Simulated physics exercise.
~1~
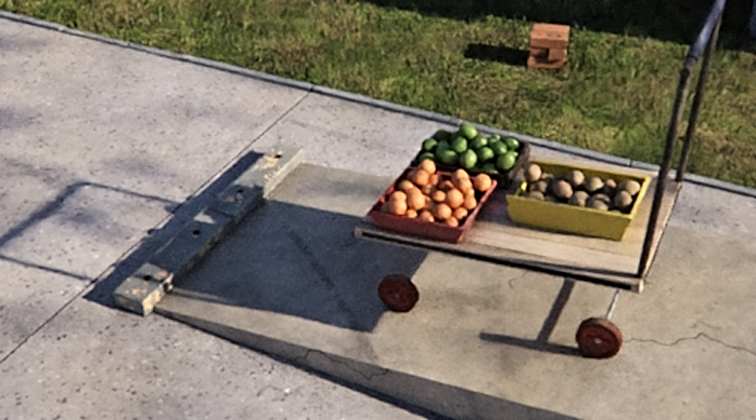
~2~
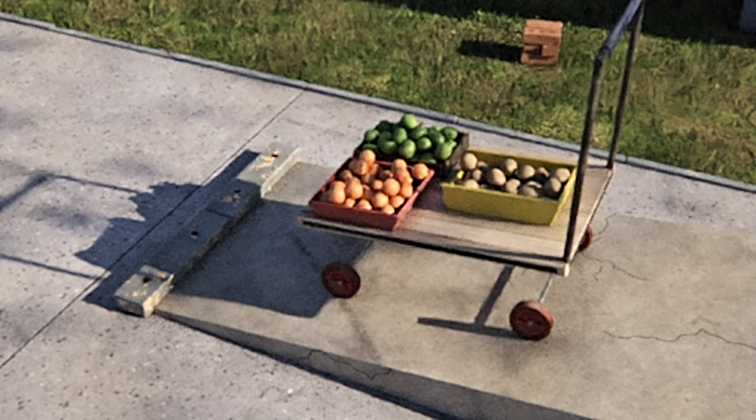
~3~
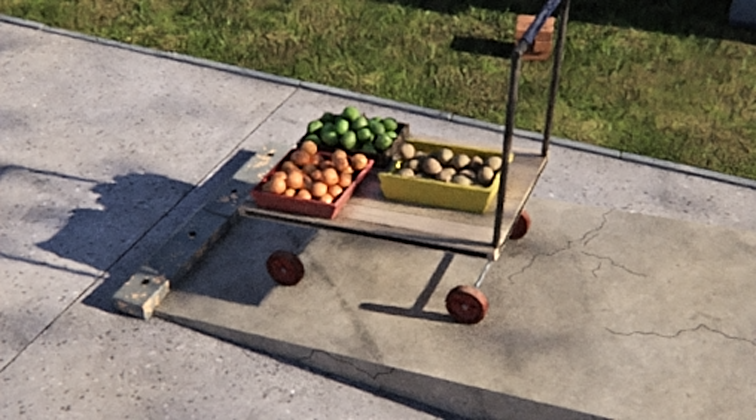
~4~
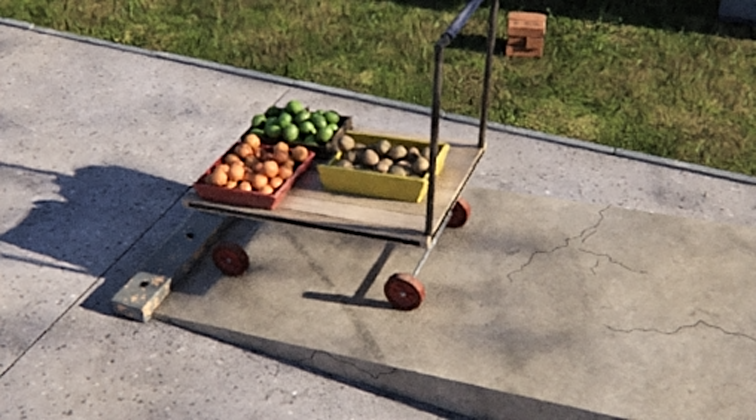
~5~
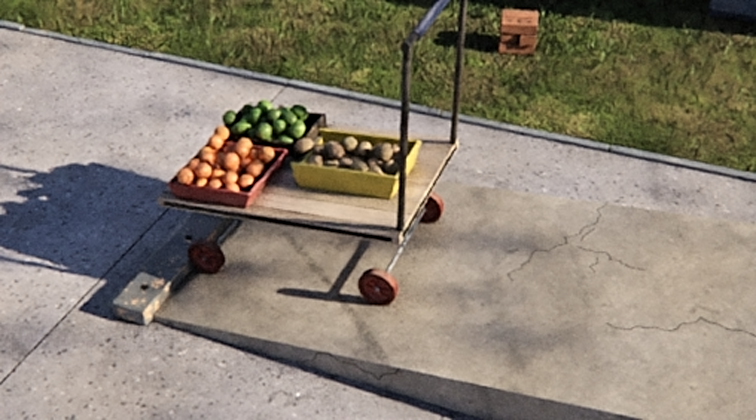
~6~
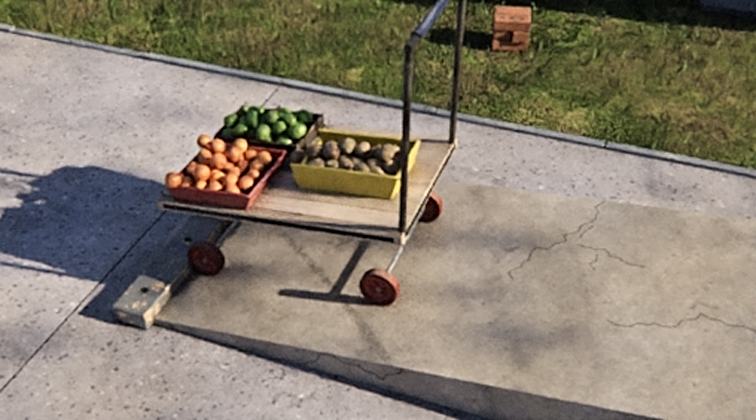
On a sunlit concrete path beside grass, a flat trolley carrying crates of oranges, green fruit and brownish fruit rolled left toward a low step, slowed, and stopped against it, with nearly all the fruit still in the crates.
